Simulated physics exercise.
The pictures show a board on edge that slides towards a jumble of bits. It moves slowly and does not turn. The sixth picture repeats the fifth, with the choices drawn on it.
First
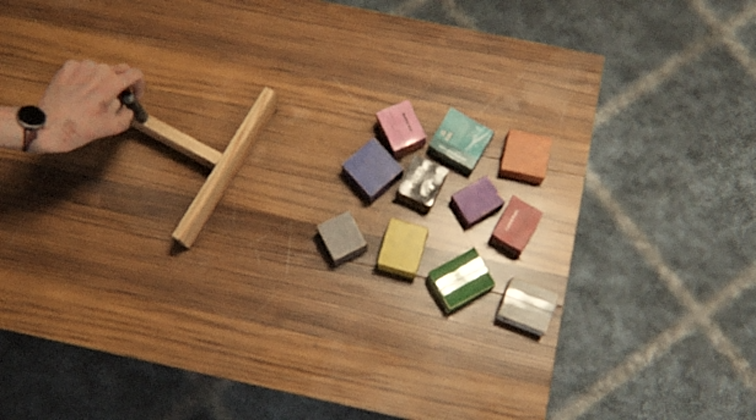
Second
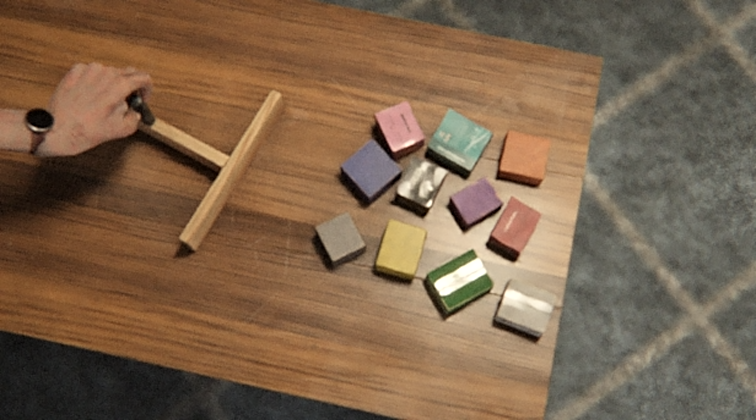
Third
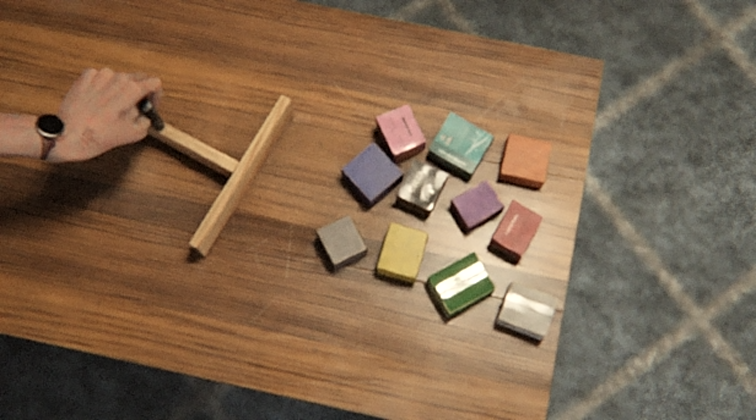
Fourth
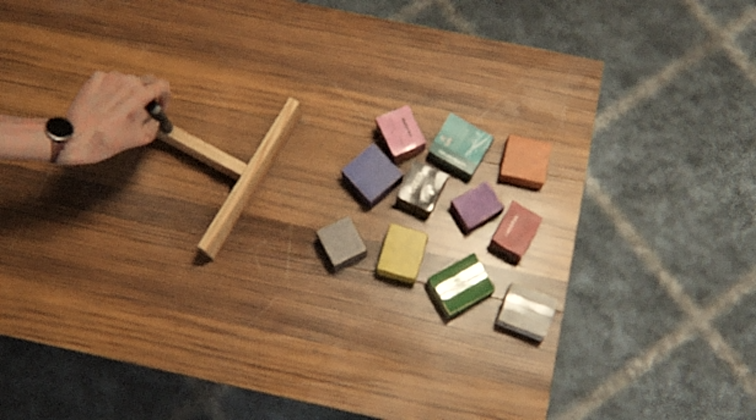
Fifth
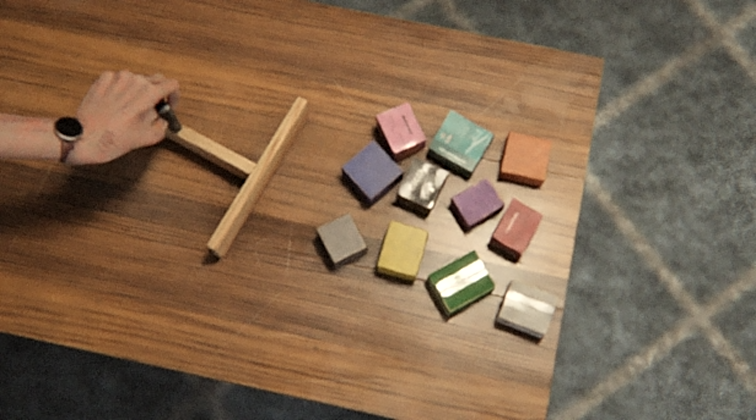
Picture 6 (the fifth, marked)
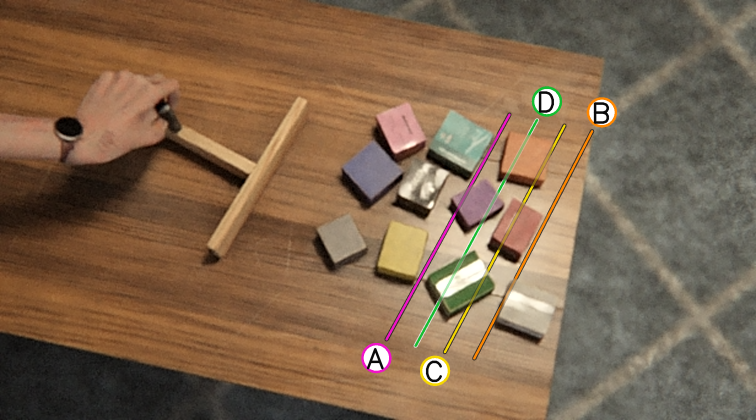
The clip shows a hand with a wristwatch holding the handle of a T-shaped wooden tool on a wooden table, slowly sliding its crosspiece a short way right, toward a loose group of colourful blocks and boxes that stay still.
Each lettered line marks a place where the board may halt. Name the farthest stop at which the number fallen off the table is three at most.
Line A.
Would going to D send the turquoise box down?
By then, no.
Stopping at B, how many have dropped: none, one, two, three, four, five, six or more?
By then, six or more.
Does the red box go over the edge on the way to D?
By then, yes.
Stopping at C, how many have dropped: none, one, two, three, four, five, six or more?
In all, six or more.
On the marked copy, A at (450, 223); B at (535, 241); C at (507, 235); D at (479, 229).
With A. Early on, board (326, 186); blue block (376, 174); white box (527, 309).
Further on, board (396, 200); red box (542, 236); orange block (548, 165).
At the end, board (448, 211); red box over the edge; orange block over the edge; three fallen.
As for the rest, B drops nine; C drops seven; D drops four.
